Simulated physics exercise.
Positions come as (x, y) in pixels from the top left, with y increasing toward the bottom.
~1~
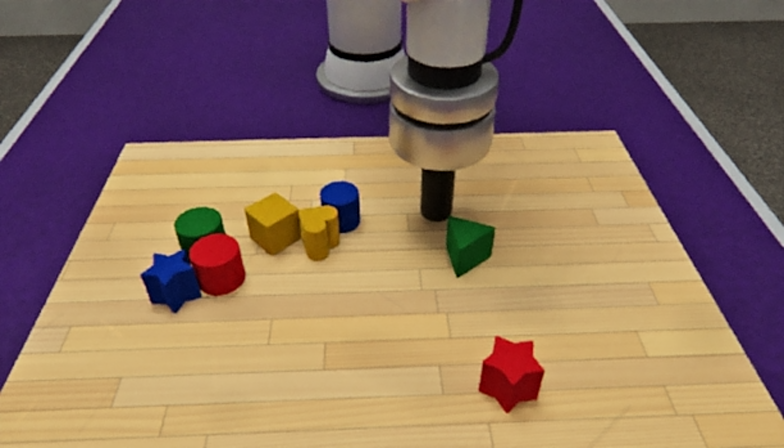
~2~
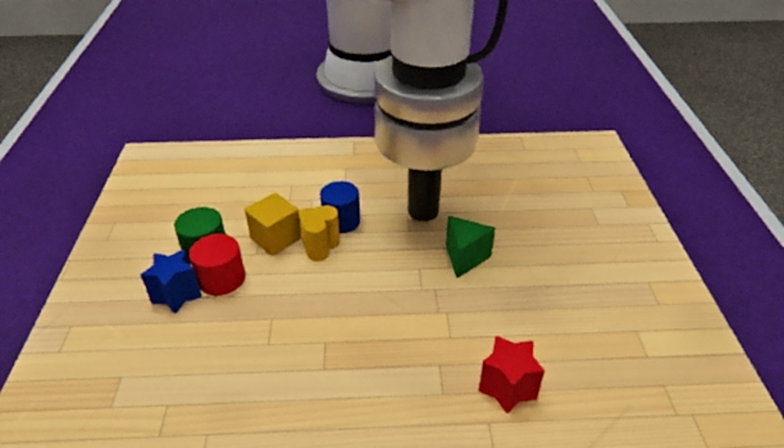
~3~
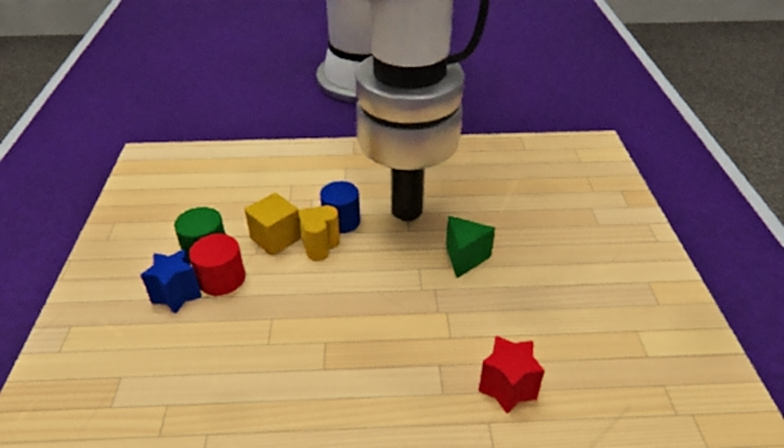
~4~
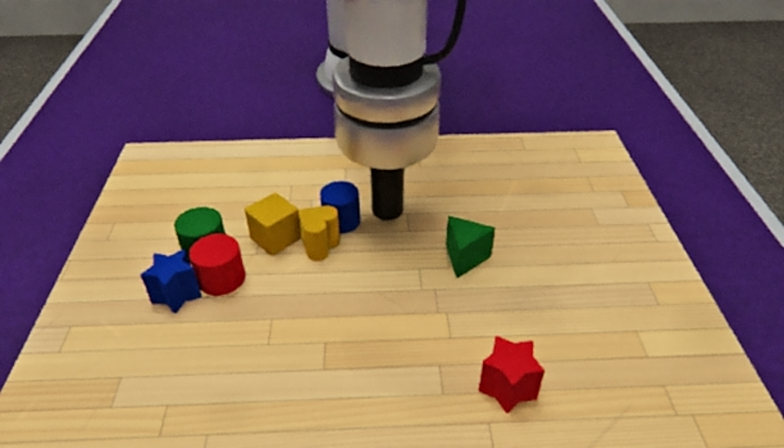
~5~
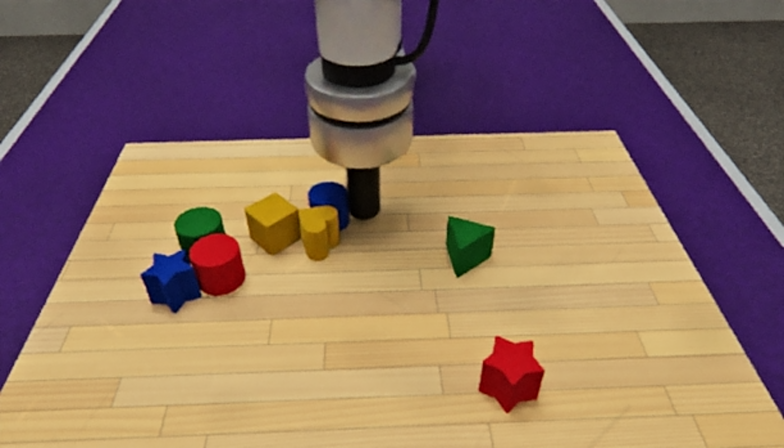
The robot arm's black rod slides left across the board and nudges the blue cylinder left.
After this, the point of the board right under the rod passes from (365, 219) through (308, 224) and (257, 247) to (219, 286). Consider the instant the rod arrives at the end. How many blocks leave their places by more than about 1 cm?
Three or more blocks move more than 1 cm.
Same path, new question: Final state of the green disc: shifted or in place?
It is moved from its place.
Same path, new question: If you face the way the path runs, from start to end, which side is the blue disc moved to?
Shifted right.
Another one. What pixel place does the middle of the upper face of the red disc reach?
Put as a pixel place, it's (179, 285).
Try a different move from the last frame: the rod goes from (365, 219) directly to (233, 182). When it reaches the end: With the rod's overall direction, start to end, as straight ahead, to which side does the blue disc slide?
It gets pushed left.
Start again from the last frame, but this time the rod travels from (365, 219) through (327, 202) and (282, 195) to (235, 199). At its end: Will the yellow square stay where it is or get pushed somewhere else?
The yellow square will not stay where it is.
On the path given first. One third of the way, rod (305, 217); green disc (182, 224); yellow square (233, 220), turned 20° anticlockwise; blue disc (266, 200).
Two thirds of the way, rod (255, 239); blue star-shaped block (162, 268); green disc (148, 235); red disc (207, 258); yellow square (201, 225), turned 95° anticlockwise; blue disc (229, 201).
At the end, rod (217, 278); blue star-shaped block (137, 279), turned 40° clockwise; green disc (141, 234); red disc (179, 285); yellow square (187, 236), turned 25° anticlockwise; blue disc (229, 201).
